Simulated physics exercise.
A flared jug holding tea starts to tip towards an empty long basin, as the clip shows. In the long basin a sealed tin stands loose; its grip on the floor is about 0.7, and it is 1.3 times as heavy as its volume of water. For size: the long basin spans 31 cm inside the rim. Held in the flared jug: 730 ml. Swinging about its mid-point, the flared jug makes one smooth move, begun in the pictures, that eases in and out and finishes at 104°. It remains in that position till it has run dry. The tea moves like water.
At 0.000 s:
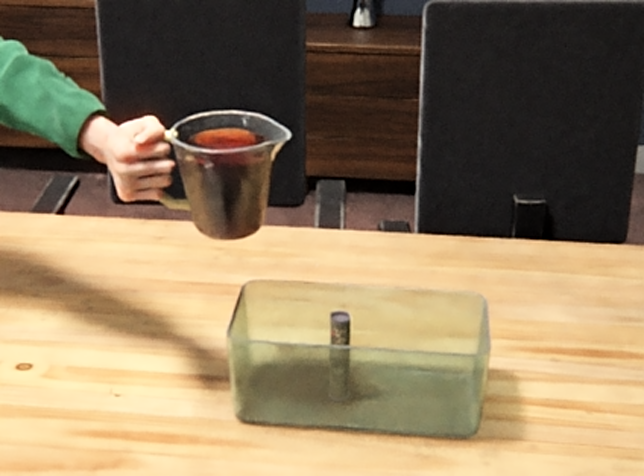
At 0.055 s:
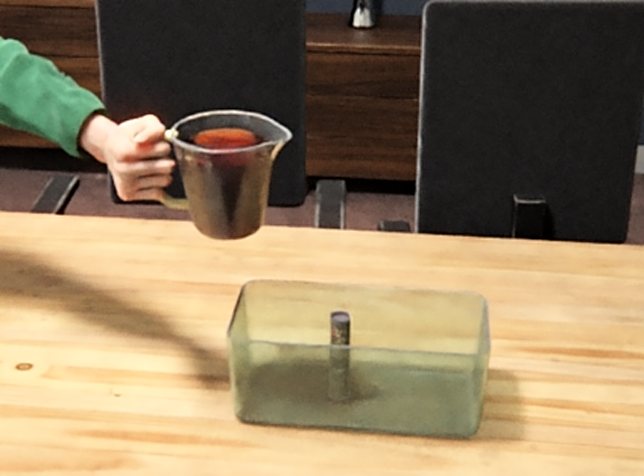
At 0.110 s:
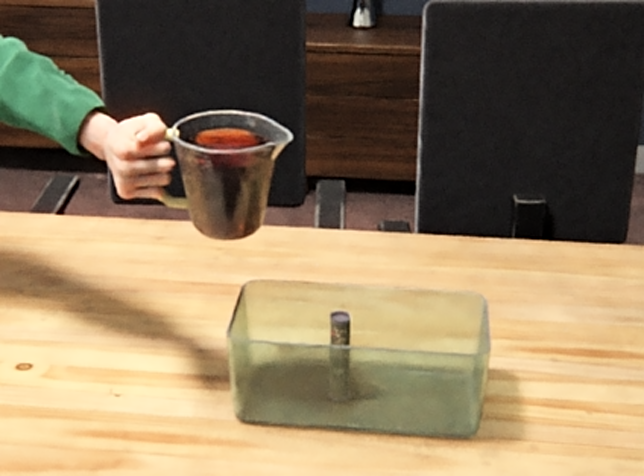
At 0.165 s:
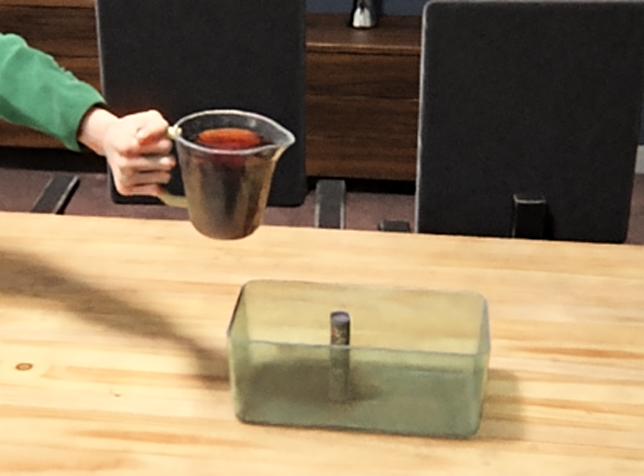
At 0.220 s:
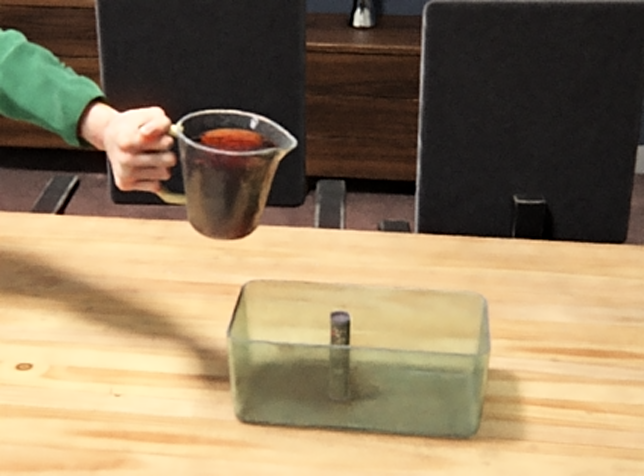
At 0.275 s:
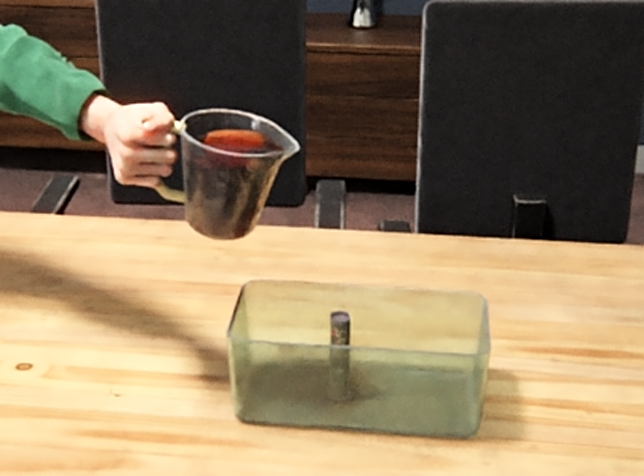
Hand in a green sleeve holding a jug of dark reddish liquid above an empty clear basin, tilting it slightly rightward.
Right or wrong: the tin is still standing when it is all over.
Wrong, it has gone over.
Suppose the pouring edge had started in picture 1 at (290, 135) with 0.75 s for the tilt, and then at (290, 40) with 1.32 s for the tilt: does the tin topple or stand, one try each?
In the first try it comes down; in the second it remains standing.
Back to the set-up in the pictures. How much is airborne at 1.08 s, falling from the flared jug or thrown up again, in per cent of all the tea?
Near 22 percent.
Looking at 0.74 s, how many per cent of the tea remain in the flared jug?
Remaining: Near 74 % of the total.
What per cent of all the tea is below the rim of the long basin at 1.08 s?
Some 60 per cent.
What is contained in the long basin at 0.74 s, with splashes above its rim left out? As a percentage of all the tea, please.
Roughly 6 percent of it.
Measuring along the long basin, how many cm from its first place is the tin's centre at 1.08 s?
Around 0 cm.
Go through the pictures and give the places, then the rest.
It leans 0°; its right rim is at (291, 135); the tea meets the walls at (180, 142) and (276, 147); the long basin's rim runs from (236, 309) to (488, 324); the tin's top is at (340, 320), in the first frame.
It leans 0°; its right rim is at (291, 136); the tea meets the walls at (180, 142) and (276, 146), in the second frame.
It leans 2°; its right rim is at (292, 137); the tea meets the walls at (181, 142) and (277, 147), in the third frame.
It leans 4°; its right rim is at (294, 140); the tea meets the walls at (182, 141) and (278, 148), in the fourth frame.
It leans 7°; its right rim is at (296, 143); the tea meets the walls at (185, 142) and (282, 148), in the fifth frame.
It leans 11°; its right rim is at (299, 148); the tea meets the walls at (187, 143) and (286, 149), in the sixth frame.
Then, 0.74 s in, the tilt is 62° and 74 per cent is still to pour; the tin stands where it began.
Then, 1.08 s in, the tilt is 96° and 19 per cent is still to pour; the tin stands where it began.
Then, 1.43 s in, the tilt is 104° and 0 per cent is still to pour; the tin leans 45°.
Then, 1.82 s in, the tilt is 104° and 0 per cent is still to pour; the tin lies on its side.
Finally, the tin lies on its side.
